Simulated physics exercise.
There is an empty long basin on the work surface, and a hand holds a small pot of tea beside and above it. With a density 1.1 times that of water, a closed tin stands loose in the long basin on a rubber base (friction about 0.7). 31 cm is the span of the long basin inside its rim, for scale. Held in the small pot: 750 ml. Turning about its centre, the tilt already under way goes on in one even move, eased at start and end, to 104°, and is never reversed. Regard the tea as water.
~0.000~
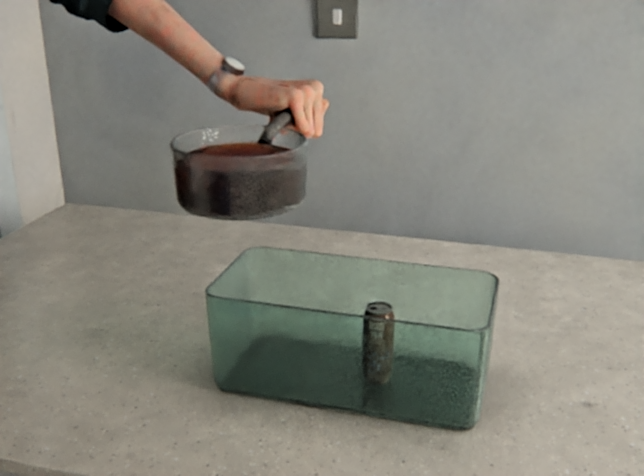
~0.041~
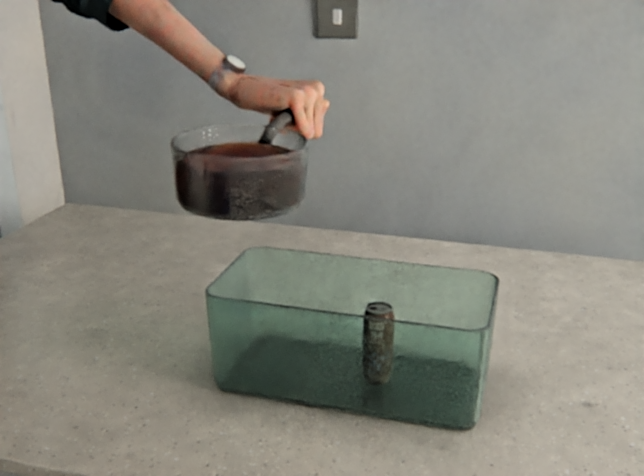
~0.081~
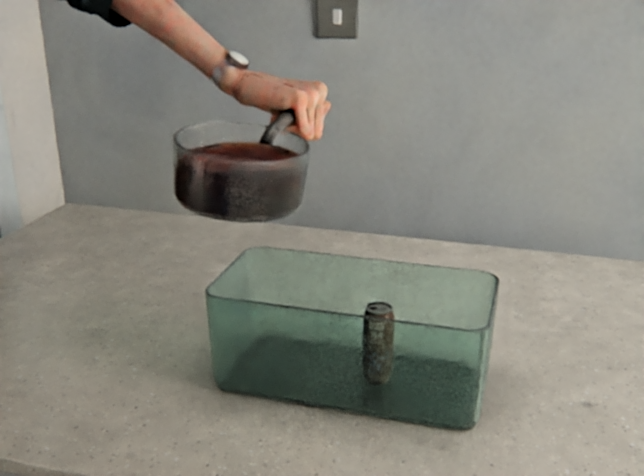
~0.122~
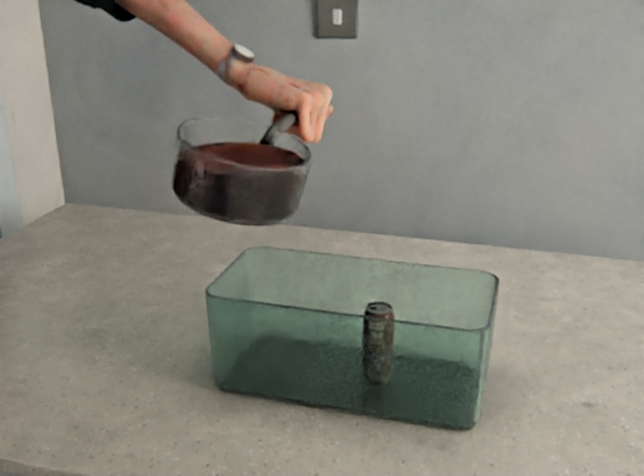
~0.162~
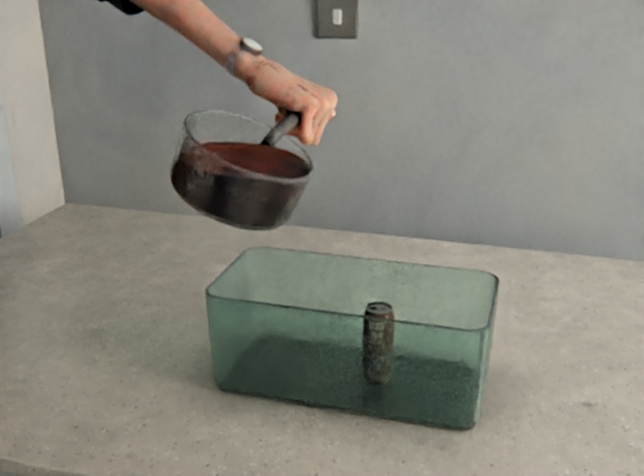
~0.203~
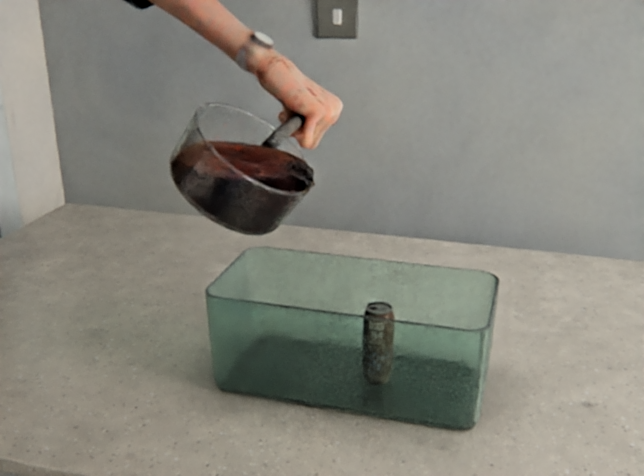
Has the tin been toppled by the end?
Yes, it has gone over.
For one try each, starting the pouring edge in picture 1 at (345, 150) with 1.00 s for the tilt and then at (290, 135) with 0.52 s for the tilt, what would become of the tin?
First it stays on its base; then it stays on its base.
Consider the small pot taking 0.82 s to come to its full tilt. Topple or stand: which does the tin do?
Result: Tin still standing.
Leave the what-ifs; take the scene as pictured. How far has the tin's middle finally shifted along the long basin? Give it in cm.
Around 5.0 cm.
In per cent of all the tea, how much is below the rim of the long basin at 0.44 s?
I'd put it near 38 percent.
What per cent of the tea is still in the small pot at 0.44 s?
Remaining: Near 20 % of the total.
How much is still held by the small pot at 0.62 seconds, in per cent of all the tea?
Around 5 percent of it.
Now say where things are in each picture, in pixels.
In the first picture, tilt 0°; pouring edge (303, 147); surface from (185, 153) to (302, 163); the long basin's rim runs from (227, 270) to (494, 303); the tin's top is at (379, 311).
In the second picture, tilt 2°; pouring edge (304, 149); surface from (185, 153) to (302, 163).
In the third picture, tilt 6°; pouring edge (306, 155); surface from (186, 152) to (304, 165).
In the fourth picture, tilt 14°; pouring edge (308, 164); surface from (186, 150) to (306, 167).
In the fifth picture, tilt 24°; pouring edge (309, 176); surface from (185, 149) to (309, 170).
In the sixth picture, tilt 36°; pouring edge (307, 190); surface from (183, 145) to (304, 176); 3 per cent is over the edge.
Then, 0.44 s in, the tilt is 100° and 20 per cent is still to pour; the tin stands where it began.
Then, 0.62 s in, the tilt is 104° and 5 per cent is still to pour; the tin leans 6°.
Then, 0.81 s in, the tilt is 104° and 0 per cent is still to pour; the tin leans 16°.
Then, 1.01 s in, the tilt is 104° and 0 per cent is still to pour; the tin lies on its side.
Finally, the tin lies on its side.
